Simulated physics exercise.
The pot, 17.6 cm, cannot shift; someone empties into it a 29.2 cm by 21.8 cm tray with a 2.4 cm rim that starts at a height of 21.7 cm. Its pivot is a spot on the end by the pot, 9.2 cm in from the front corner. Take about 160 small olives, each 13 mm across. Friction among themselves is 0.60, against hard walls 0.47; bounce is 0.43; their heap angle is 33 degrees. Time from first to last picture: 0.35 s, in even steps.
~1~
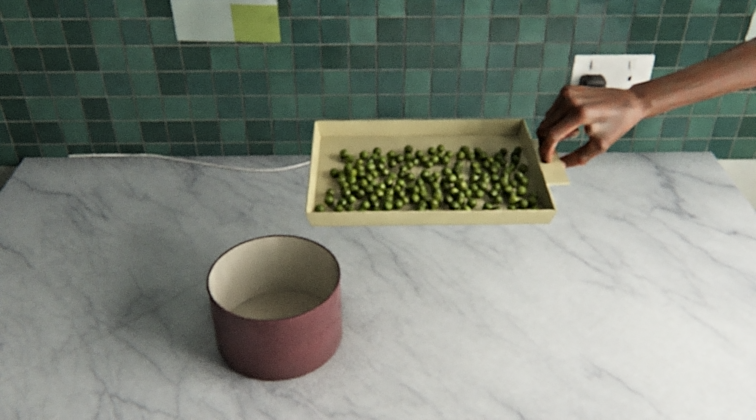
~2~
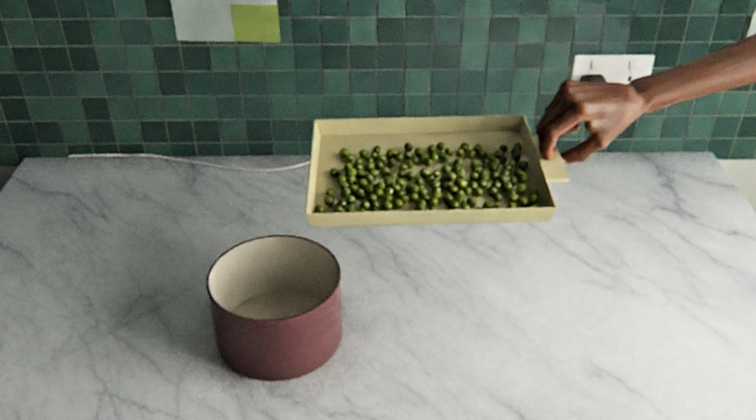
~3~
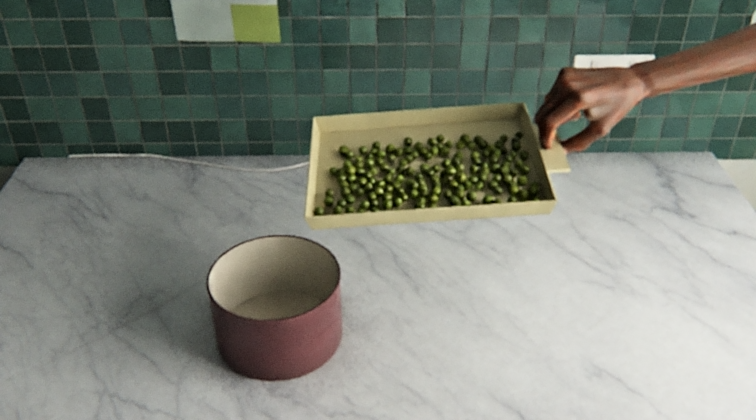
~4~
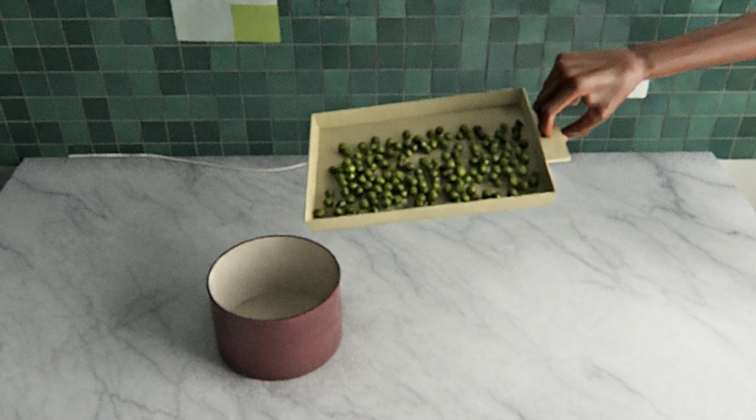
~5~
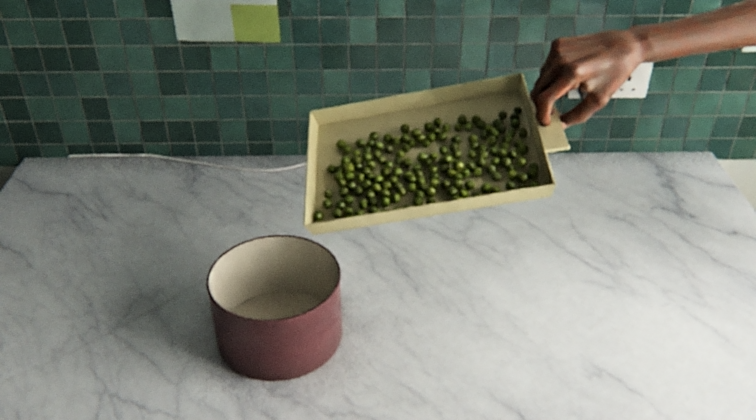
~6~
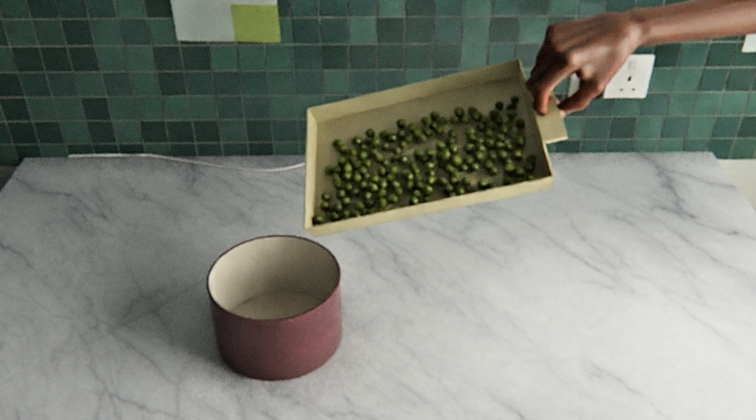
A hand raises the right end of a tray of green olives, slanting it leftward.
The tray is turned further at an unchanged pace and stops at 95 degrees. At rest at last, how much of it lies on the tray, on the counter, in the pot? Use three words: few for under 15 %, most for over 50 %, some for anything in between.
Tray: Few; counter: Some; pot: Most.
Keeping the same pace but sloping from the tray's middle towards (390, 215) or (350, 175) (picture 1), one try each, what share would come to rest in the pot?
I'd put it at about 30 per cent for the first tilt and about 55 per cent for the second.
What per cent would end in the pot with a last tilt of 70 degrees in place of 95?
In that case, near 0 percent.
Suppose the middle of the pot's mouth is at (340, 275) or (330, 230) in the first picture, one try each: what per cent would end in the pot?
Roughly 90 per cent, then 0 per cent.
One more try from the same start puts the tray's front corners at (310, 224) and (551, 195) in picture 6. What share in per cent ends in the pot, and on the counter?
That works out as pot 45 and counter 55.
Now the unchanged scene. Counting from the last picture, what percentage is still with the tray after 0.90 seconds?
Of the load, some 100 percent.
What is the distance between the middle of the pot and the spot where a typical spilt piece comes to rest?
About 16 centimetres.
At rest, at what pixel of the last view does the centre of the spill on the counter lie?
You'll find it at about pixel (329, 391).
Then, 0.54 s after the last picture, tilt 55 degrees; the tray holds 100 %, the pot 0 %.
Then, 0.90 s after the last picture, tilt 79 degrees; the tray holds 100 %, the pot 0 %.
Then, 1.36 s after the last picture, tilt 95 degrees; the tray holds 15 %, the pot 55 %.
In the end, tray 0 %, counter 25 %, pot 75 %.
